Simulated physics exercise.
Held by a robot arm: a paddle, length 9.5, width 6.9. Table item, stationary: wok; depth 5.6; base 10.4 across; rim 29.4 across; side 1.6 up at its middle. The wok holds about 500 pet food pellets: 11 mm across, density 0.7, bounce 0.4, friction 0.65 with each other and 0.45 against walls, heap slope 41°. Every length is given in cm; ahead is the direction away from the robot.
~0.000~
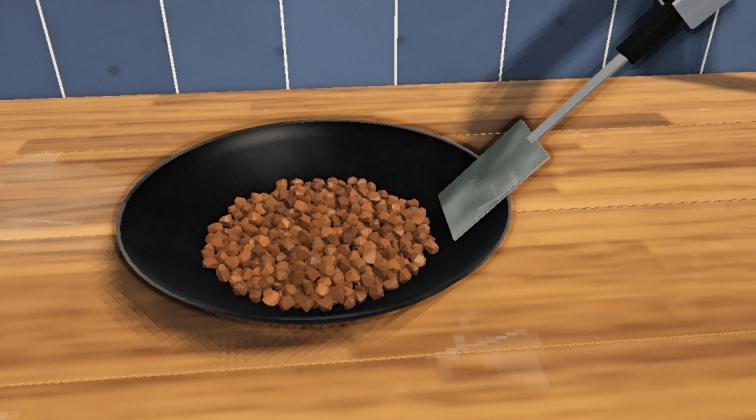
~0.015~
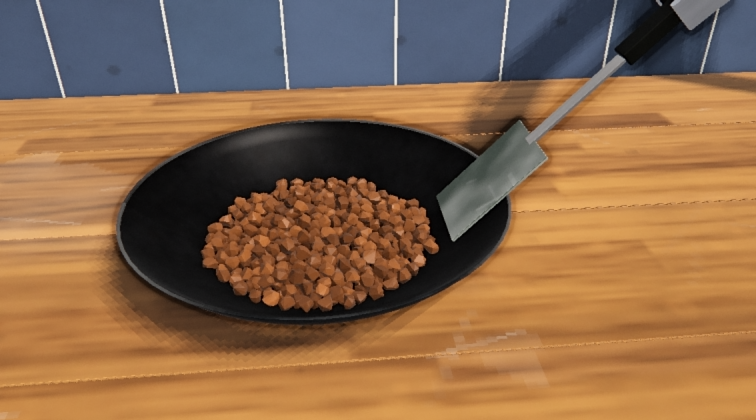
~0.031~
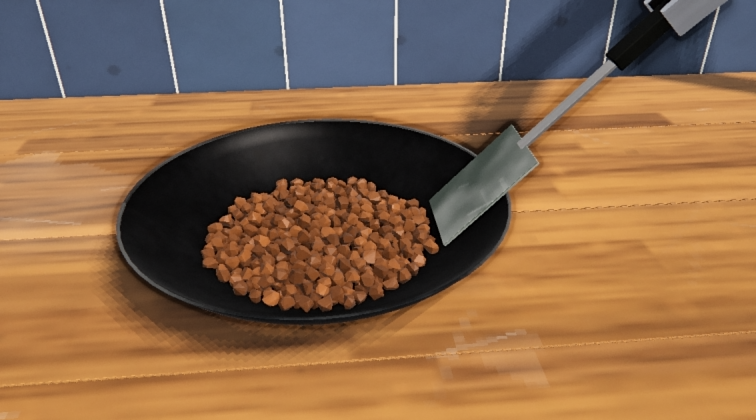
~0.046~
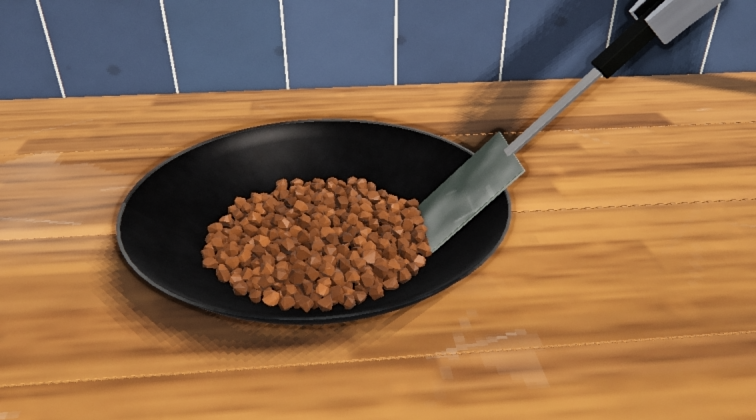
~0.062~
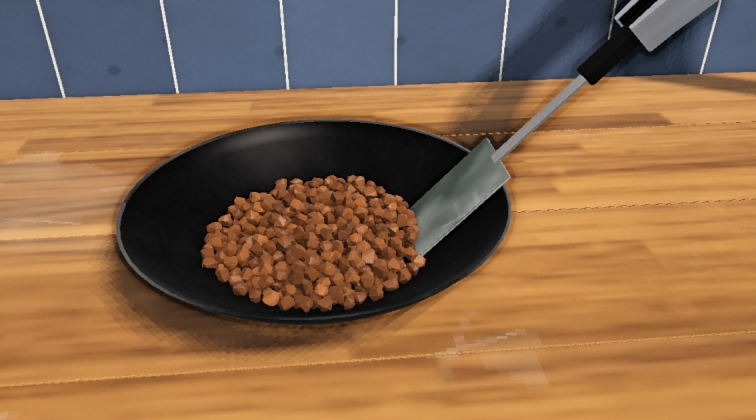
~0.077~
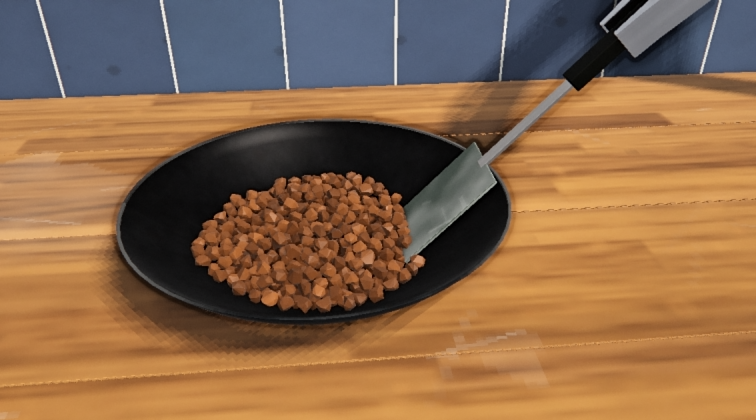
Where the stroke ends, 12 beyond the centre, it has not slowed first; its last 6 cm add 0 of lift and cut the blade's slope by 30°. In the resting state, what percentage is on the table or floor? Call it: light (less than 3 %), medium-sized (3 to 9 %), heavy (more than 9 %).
It comes out heavy.
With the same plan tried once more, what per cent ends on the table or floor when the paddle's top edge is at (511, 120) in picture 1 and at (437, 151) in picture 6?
My guess would be close to 40 per cent.
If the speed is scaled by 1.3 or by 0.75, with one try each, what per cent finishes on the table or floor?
First try around 30 %, second try around 20 %.
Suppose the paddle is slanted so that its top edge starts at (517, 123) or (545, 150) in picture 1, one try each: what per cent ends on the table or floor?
Some 30 and 25 per cent.
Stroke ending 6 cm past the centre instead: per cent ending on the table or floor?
Then roughly 0 percent would finish on the table or floor.
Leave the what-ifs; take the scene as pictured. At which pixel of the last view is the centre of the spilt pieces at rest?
I'd point to somewhere close to (56, 265).
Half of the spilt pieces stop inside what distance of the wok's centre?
Some 22 cm.
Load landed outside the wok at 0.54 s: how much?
25 %.
After 0.18 s, sloping 46°, highest piece 5 above the table; 497 in the wok.
After 0.29 s, sloping 40°, highest piece 7 above the table; 494 in the wok, 3 on the blade or in flight.
After 0.54 s, sloping 16°, highest piece 7 above the table; 378 in the wok, 116 on the table or floor, 3 on the blade or in flight.
After 1.59 s, sloping 16°, highest piece 7 above the table; 378 in the wok, 119 on the table or floor.
In the end, 378 in the wok, 119 on the table or floor. That is 24 % on the table or floor.
